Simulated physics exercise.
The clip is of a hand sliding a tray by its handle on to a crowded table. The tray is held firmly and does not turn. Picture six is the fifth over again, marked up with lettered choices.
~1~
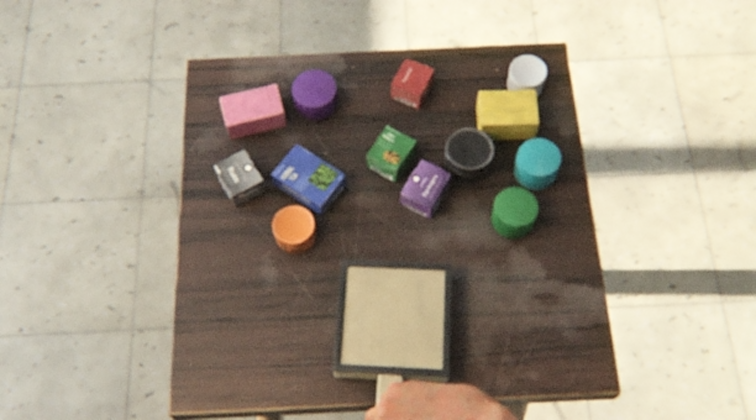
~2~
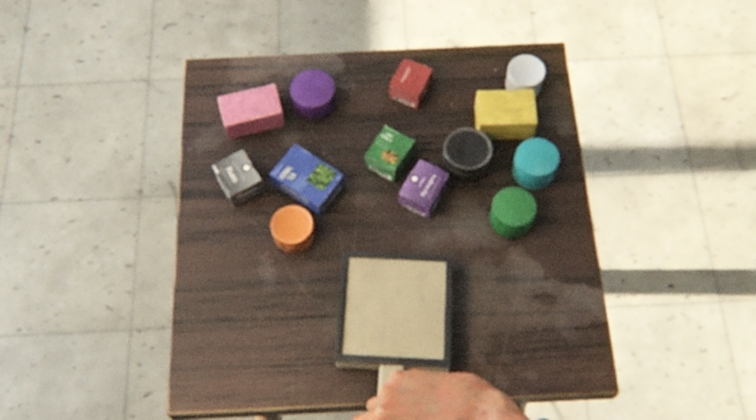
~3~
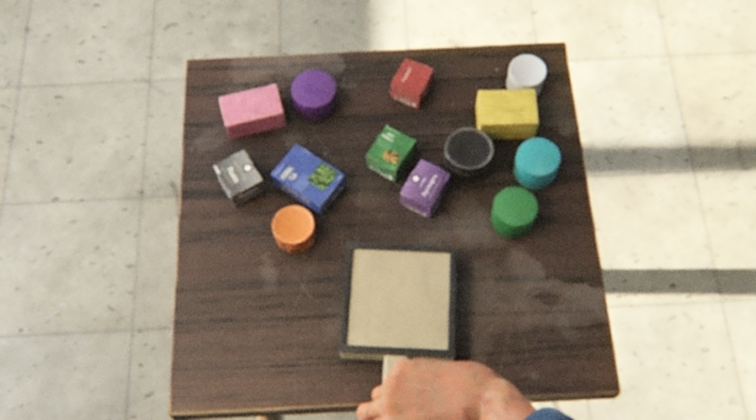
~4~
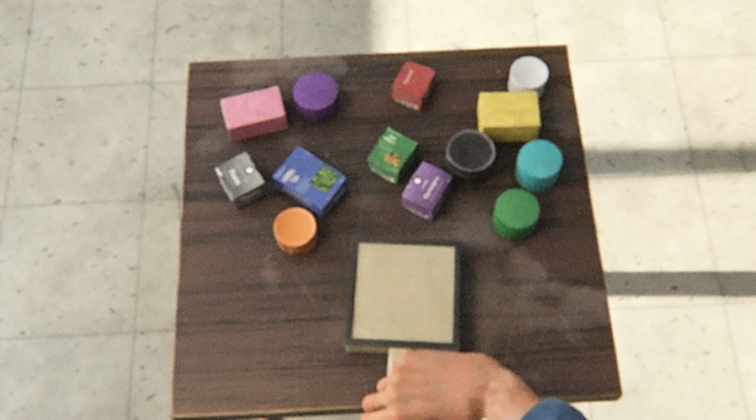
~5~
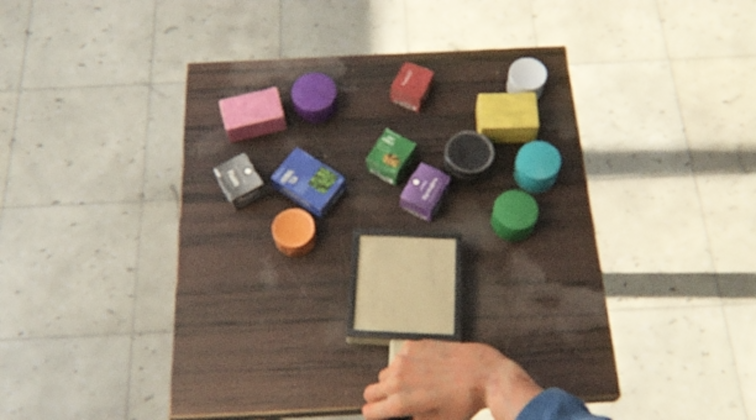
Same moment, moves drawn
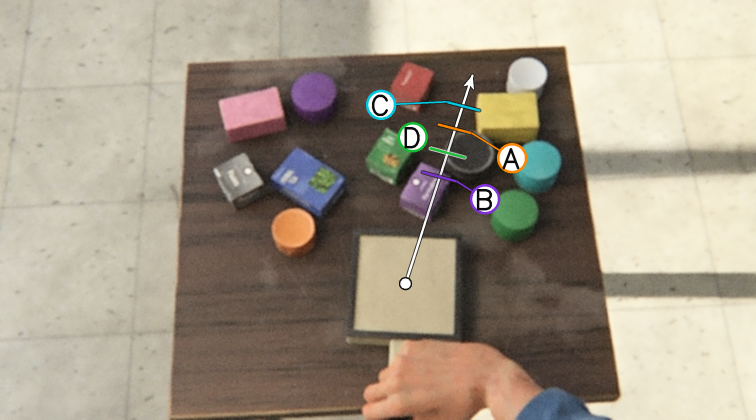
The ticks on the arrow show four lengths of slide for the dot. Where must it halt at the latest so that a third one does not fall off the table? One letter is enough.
At C, and not beyond.
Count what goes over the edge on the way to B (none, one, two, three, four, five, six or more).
The count is none.
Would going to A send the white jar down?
No.
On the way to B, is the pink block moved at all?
No.
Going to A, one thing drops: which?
The red box goes over.
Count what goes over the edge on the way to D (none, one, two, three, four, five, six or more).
In all, none.
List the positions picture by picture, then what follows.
The first picture shows purple tin (315, 96); white jar (527, 78); green packet (392, 154).
The second picture shows tray (395, 307); turquoise tin (535, 164).
The third picture shows tray (399, 298); grey box (240, 179).
The fourth picture shows tray (404, 292); red box (413, 86).
The fifth picture shows tray (406, 284); yellow block (507, 118); green tin (515, 216); purple box (425, 192).
On the copy, A at (456, 129); B at (440, 177); C at (463, 106); D at (447, 153); the arrow from (406, 284) to (472, 76); the white dot at (406, 284).
On C. First, tray (427, 221); black tub (469, 151); green packet (387, 151).
Then, tray (447, 157); red box (410, 59); white jar (551, 69).
Finally, tray (462, 113); red box over the edge; white jar (570, 67); one fallen.
By contrast, A is within the limit but short; B is within the limit but short; D is within the limit but short.
